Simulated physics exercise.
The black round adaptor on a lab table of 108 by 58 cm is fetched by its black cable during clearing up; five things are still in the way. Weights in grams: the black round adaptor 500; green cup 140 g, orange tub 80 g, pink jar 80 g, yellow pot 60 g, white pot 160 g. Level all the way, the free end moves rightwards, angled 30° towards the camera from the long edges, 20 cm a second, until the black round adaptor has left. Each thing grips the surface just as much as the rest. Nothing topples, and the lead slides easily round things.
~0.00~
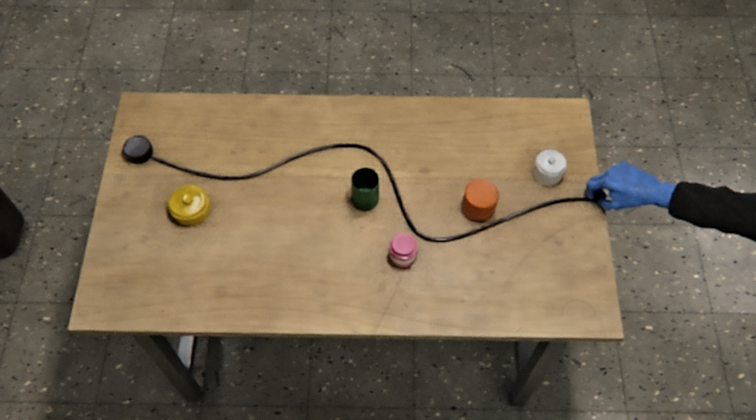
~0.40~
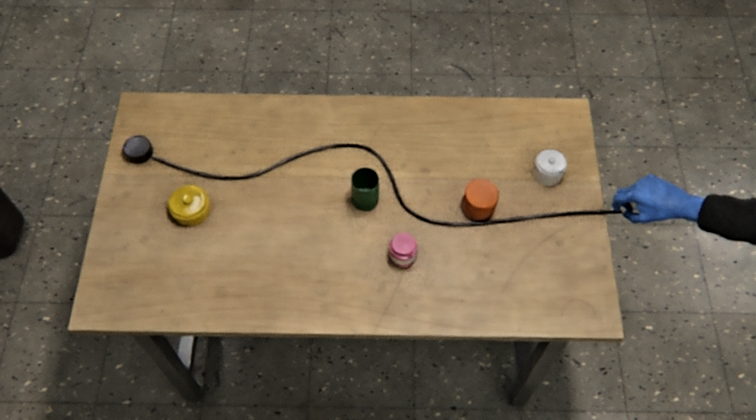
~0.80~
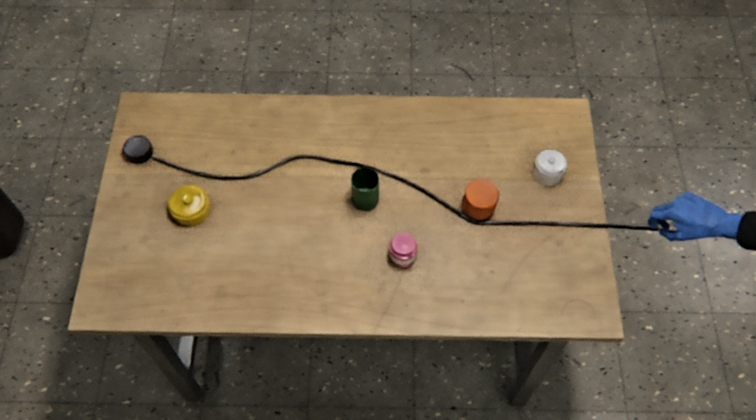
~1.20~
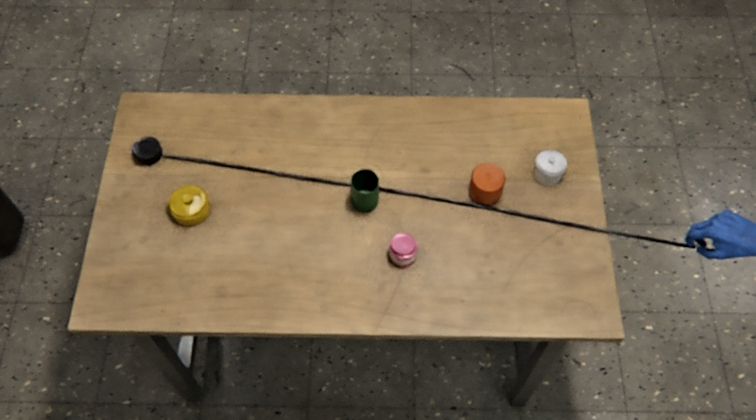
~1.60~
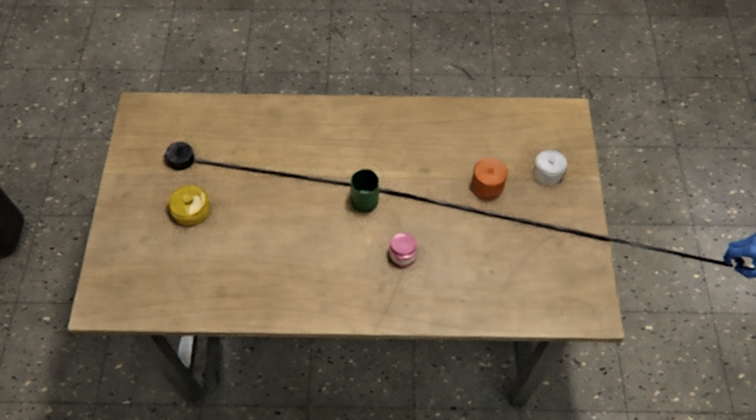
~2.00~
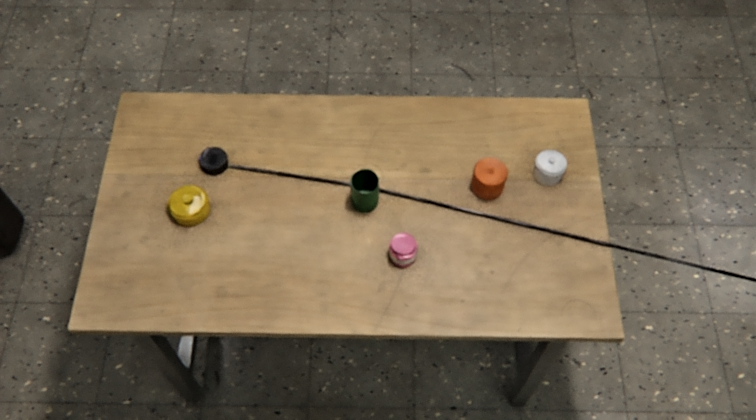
The footage shows a blue-gloved hand pulling a black cable rightwards across a wooden table until it straightens, nudging an orange tub slightly, then dragging the round black object at its end past a yellow pot.
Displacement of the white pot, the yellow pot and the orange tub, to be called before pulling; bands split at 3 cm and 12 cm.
White pot: Low band. Yellow pot: Low band. Orange tub: Mid band.
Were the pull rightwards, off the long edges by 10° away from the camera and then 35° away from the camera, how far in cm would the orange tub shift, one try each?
About 14 cm, then about 18 cm.
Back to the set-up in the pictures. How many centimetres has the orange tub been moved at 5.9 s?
6 cm, give or take.
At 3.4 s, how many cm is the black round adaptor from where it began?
About 46 cm.
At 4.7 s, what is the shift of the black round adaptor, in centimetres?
Close to 70 cm.
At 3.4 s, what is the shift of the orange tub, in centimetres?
6 cm.
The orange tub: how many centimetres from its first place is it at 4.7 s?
About 6 cm.
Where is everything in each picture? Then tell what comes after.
In the first picture, round adaptor (137, 146); white pot (553, 159); yellow pot (187, 199); orange tub (482, 193); lead through (493, 224) (399, 197) (315, 150) (213, 176); 0 cm pulled.
In the second picture, lead through (457, 224) (315, 150); 6 cm pulled.
In the third picture, lead through (489, 223) (316, 157); 14 cm pulled.
In the fourth picture, round adaptor (146, 148); green cup (365, 181); orange tub (489, 177); lead through (524, 215) (334, 182); 22 cm pulled.
In the fifth picture, round adaptor (179, 153); orange tub (491, 171); lead through (559, 228) (368, 187); 30 cm pulled.
In the sixth picture, round adaptor (213, 158); white pot (553, 159); yellow pot (187, 199); orange tub (491, 171); lead through (653, 255) (525, 225) (402, 195) (296, 176); 38 cm pulled.
At 3.4 s, the black round adaptor has slid 45 cm. Moved, orange tub 6 cm.
At 4.7 s, the black round adaptor has slid 69 cm. Moved, orange tub 6 cm, green cup 4 cm.
At 5.9 s, the black round adaptor has slid 93 cm. Moved, orange tub 6 cm, green cup 4 cm.
At 6.8 s, the black round adaptor is off the top. Moved, orange tub 6 cm at (491, 171), green cup 4 cm, white pot 0 cm at (553, 159), yellow pot 0 cm at (187, 199).
